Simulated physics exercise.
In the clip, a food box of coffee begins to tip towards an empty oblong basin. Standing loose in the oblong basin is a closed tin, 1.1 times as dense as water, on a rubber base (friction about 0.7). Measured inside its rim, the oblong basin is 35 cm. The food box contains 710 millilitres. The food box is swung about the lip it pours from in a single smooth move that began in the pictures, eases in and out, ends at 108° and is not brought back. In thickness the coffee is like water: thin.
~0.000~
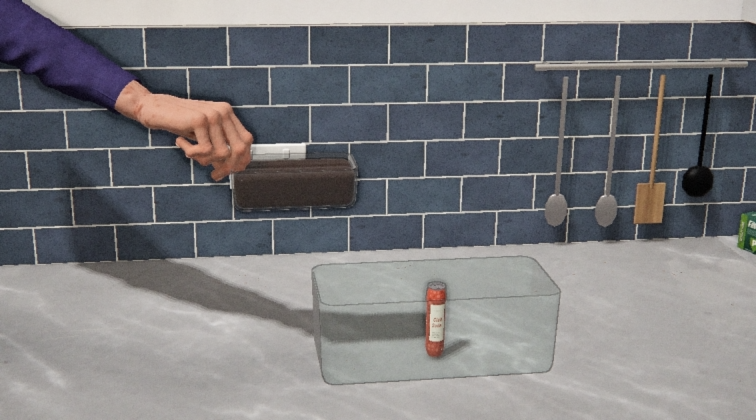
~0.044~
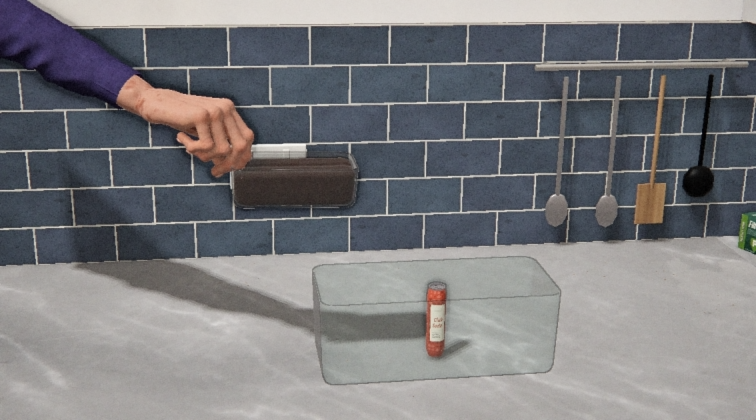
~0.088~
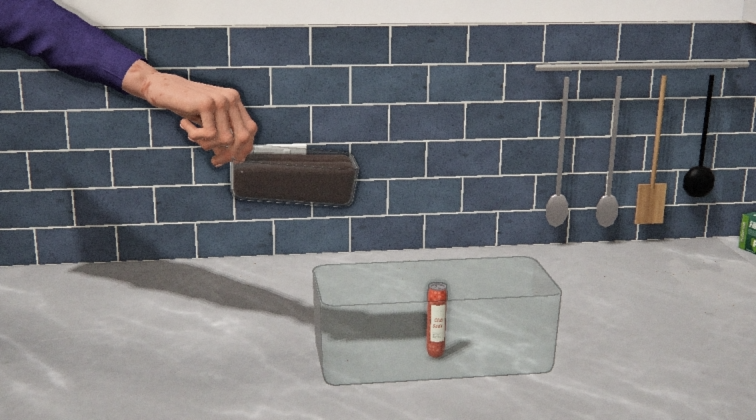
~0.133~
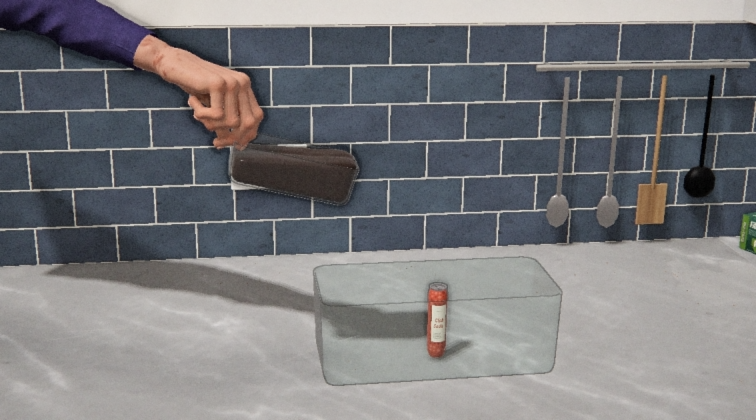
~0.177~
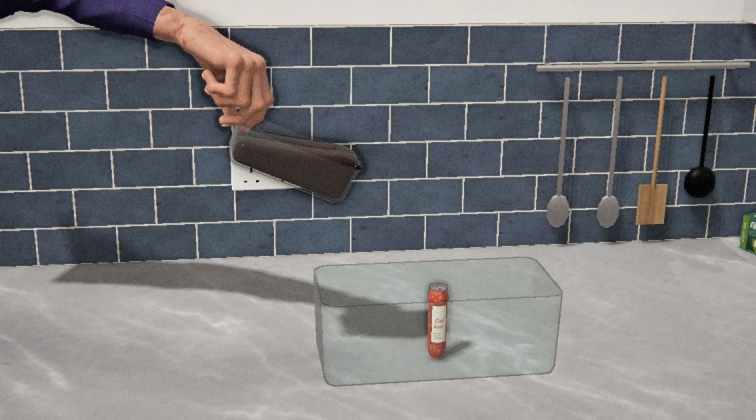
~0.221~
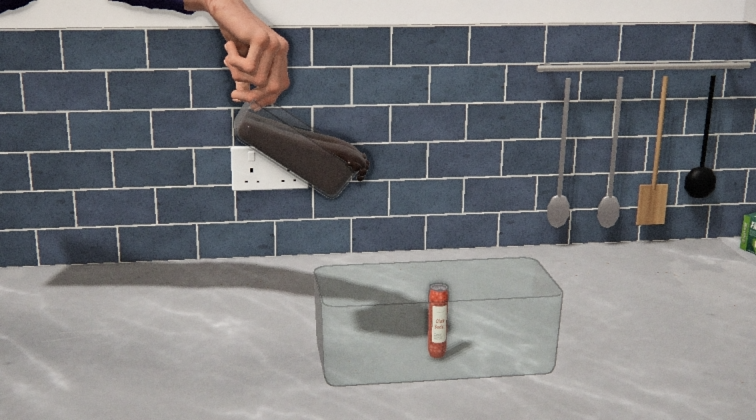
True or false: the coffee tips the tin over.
False.
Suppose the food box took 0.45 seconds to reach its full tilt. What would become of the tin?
The tin stays on its base.
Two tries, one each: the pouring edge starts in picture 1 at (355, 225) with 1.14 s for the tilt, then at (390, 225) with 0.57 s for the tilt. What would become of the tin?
First it tips over; then it stays on its base.
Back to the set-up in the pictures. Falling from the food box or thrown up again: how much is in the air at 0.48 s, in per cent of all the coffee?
At that moment, about 76 percent.
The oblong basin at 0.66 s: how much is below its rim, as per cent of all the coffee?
Close to 84 in a hundred.
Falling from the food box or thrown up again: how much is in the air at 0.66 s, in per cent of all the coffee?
10 per cent or so.
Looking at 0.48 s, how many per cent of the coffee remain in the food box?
14 %.
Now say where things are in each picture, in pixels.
In the first frame, tilt 0°; pouring edge (354, 162); surface from (233, 169) to (352, 166); the oblong basin's rim runs from (316, 286) to (547, 275); the tin's top is at (437, 289).
In the second frame, tilt 2°; pouring edge (354, 162); surface from (233, 167) to (352, 165).
In the third frame, tilt 6°; pouring edge (355, 163); surface from (233, 162) to (353, 161).
In the fourth frame, tilt 14°; pouring edge (355, 163); surface from (233, 151) to (355, 159); 1 per cent is over the edge.
In the fifth frame, tilt 24°; pouring edge (355, 164); surface from (234, 136) to (345, 154); 4 per cent is over the edge.
In the sixth frame, tilt 35°; pouring edge (355, 164); surface from (239, 119) to (335, 143); 9 per cent is over the edge.
Then, 0.48 s in, the tilt is 101° and 15 per cent is still to pour; the tin stands where it began.
Then, 0.66 s in, the tilt is 108° and 1 per cent is still to pour; the tin stands where it began.
Then, 0.86 s in, the tilt is 108° and 0 per cent is still to pour; the tin stands where it began.
Then, 1.07 s in, the tilt is 108° and 0 per cent is still to pour; the tin stands where it began.
Finally, the tin stands where it began.
